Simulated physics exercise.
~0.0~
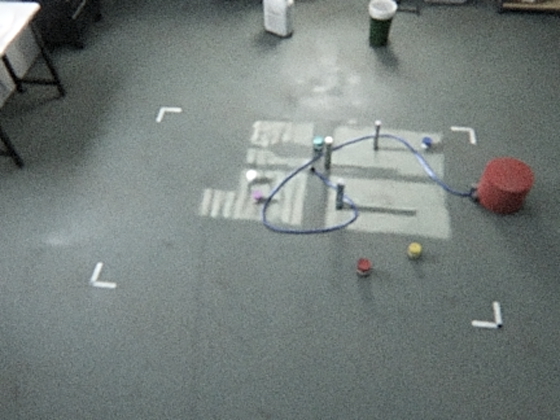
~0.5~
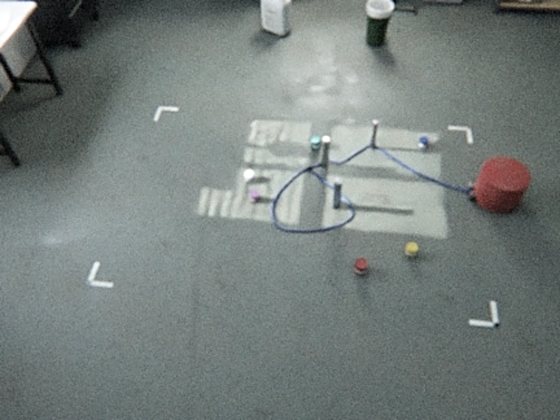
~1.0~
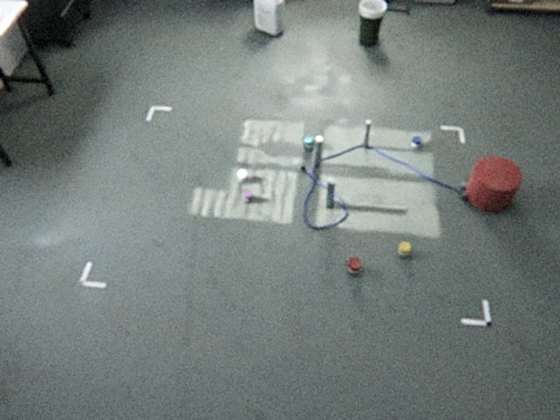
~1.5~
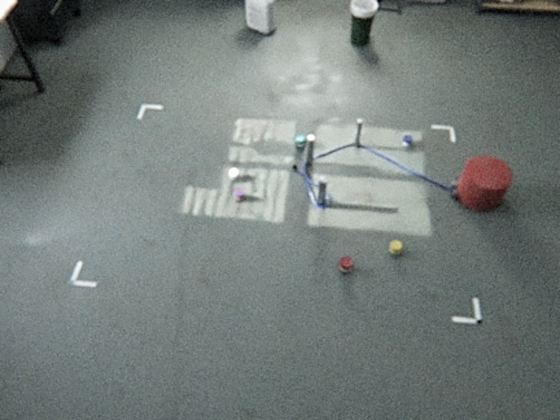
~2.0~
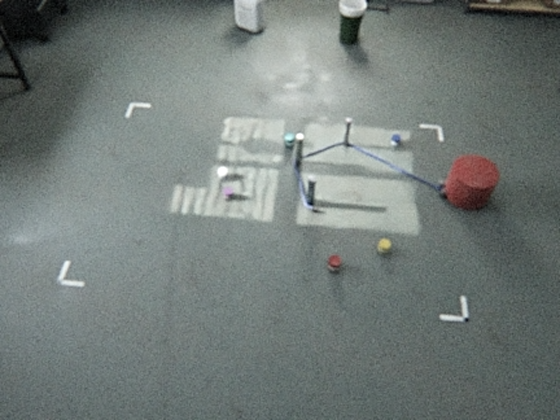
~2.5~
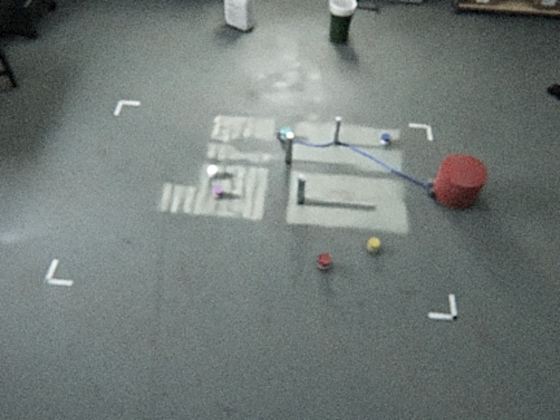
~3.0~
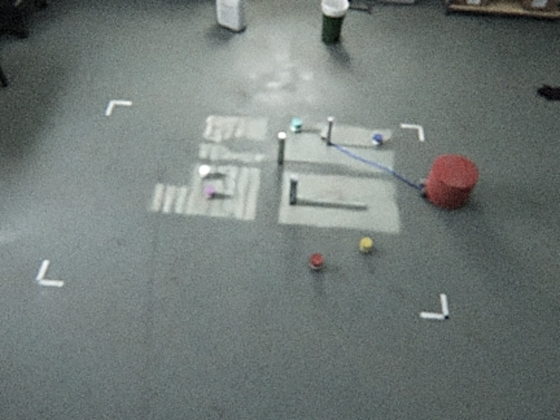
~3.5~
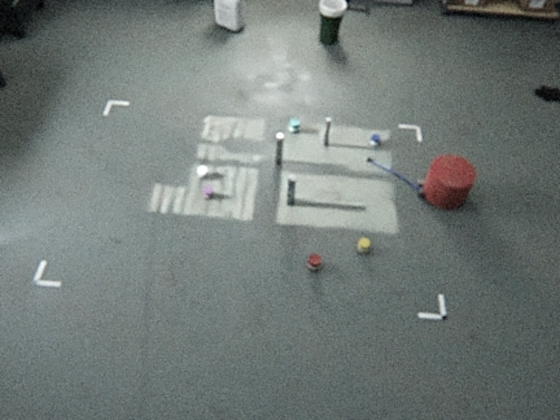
On a grey workshop floor marked with white corner brackets, a blue lead runs from a large red drum and loops round upright posts among six small coloured containers. The lead draws in toward the drum, and its wide loop shrinks and slips away from the lower post. As the remaining line pulls back past the middle post, the teal container beside it shifts slightly to the right. The lead then slides clear of the last post, leaving only a short length lying beside the drum. The teal container rests just off its starting place, while the other five stay put.
